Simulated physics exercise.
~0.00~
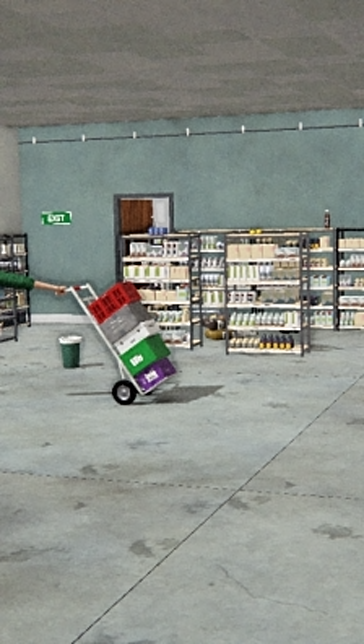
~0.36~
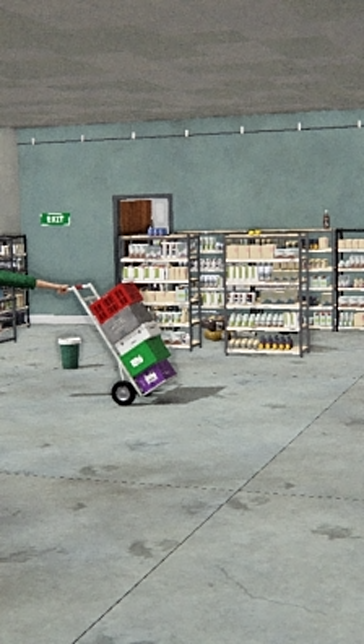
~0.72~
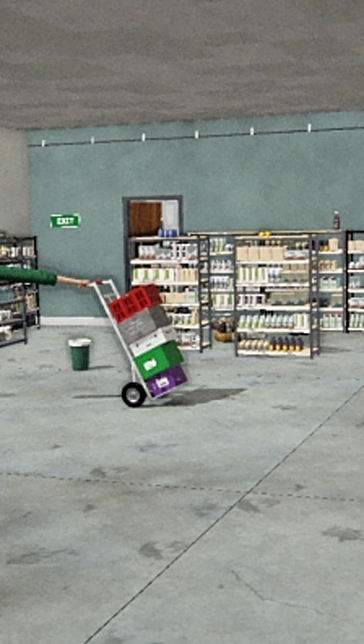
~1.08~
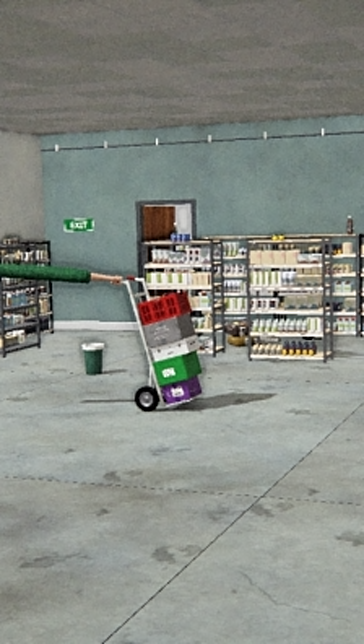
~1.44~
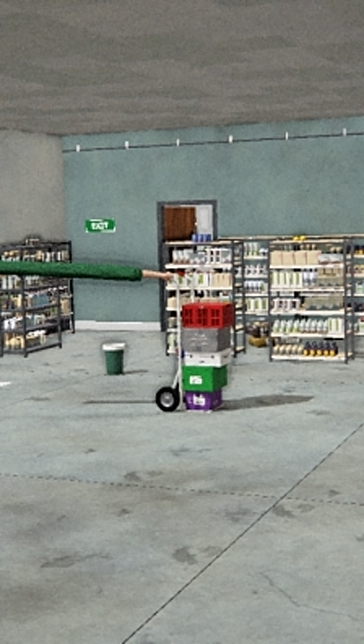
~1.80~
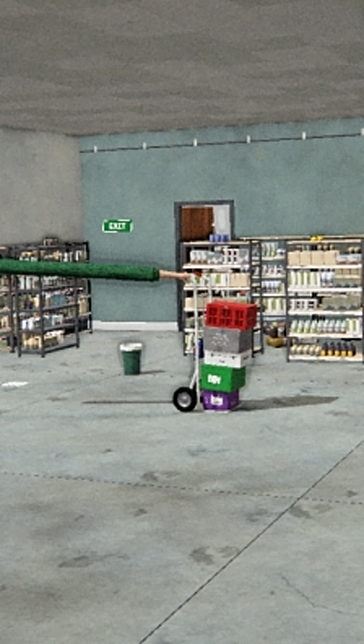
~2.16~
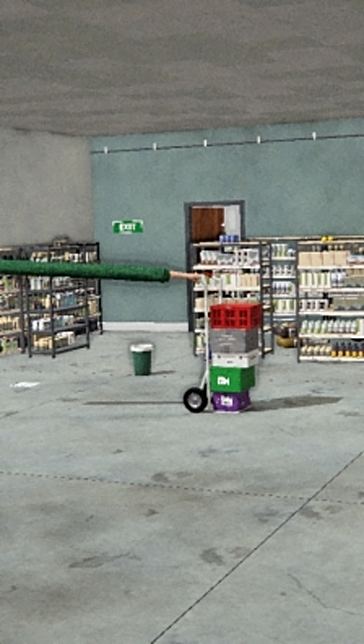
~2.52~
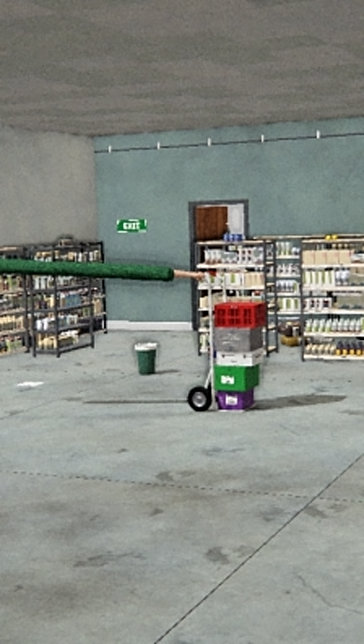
In a storeroom with a grey concrete floor, seen from the side at a distance, stocked shelves, a doorway and a green exit sign line the far teal wall. A green-sleeved arm reaches in from the left, holding the handle of a two-wheeled hand truck that leans back to the left beyond a small green bin. It carries a red crate on top, then a grey box, a white box, a green tote and a purple box. The hand pushes the handle up and rightward, swinging the truck upright as the view pans slightly left. The boxes jolt slightly, then settle, and the stack ends standing straight with nothing fallen.
